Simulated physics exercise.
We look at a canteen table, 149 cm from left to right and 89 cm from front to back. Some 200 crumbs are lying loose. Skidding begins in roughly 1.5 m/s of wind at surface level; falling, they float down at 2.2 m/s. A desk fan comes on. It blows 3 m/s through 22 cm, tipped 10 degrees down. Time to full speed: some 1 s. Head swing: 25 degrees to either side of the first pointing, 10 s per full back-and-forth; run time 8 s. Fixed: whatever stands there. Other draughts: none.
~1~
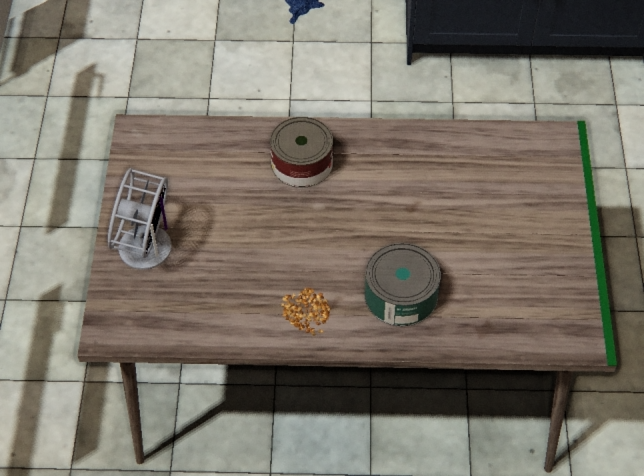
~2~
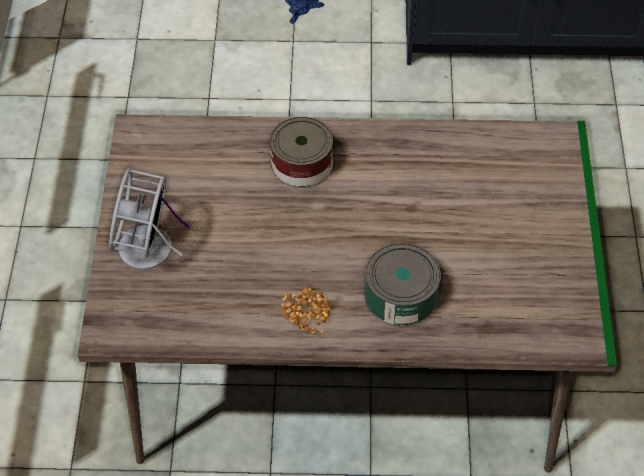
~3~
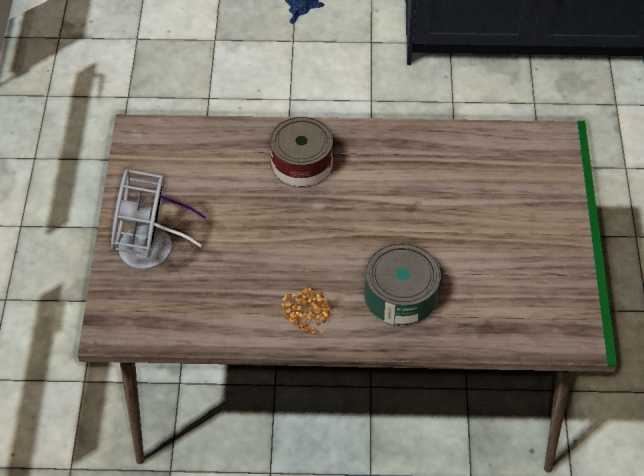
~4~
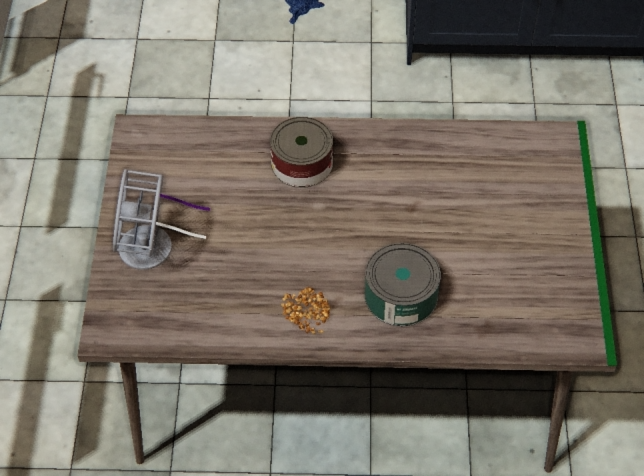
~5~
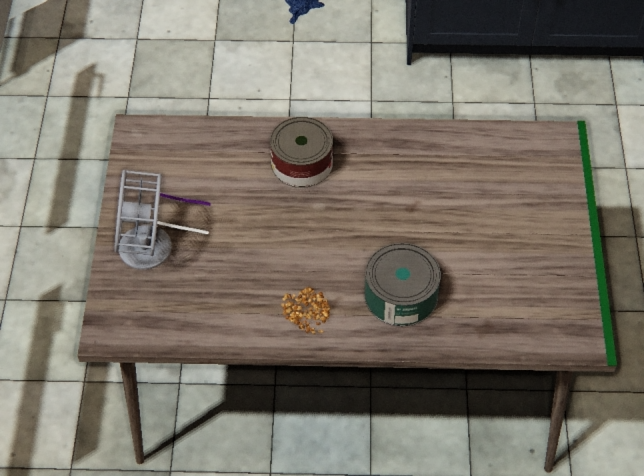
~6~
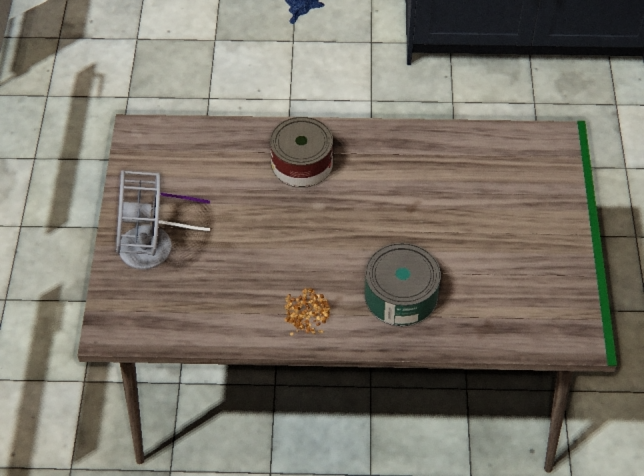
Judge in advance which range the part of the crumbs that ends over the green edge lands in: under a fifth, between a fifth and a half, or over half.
It lands in the range under one fifth.
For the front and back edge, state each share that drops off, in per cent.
I'd guess close to 100 percent front and near 0 percent back.
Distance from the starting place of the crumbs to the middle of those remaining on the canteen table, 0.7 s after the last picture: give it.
The centre sits some 10 cm from where it began.
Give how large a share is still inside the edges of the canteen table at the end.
Share at the end: Around 0 %.
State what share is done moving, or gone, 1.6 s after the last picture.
About 40 %.
Then, 0.7 s after the last picture, 61 % are still on the top, 0 % are over the green edge; the middle of those left on the top is near (332, 330).
Then, 1.6 s after the last picture, 60 % are still on the top, 0 % are over the green edge; the middle of those left on the top is near (332, 330).
Then, 3.5 s after the last picture, 60 % are still on the top, 0 % are over the green edge; the middle of those left on the top is near (332, 335).
Then, 7.1 s after the last picture, at the end, 0 % are over the green edge.
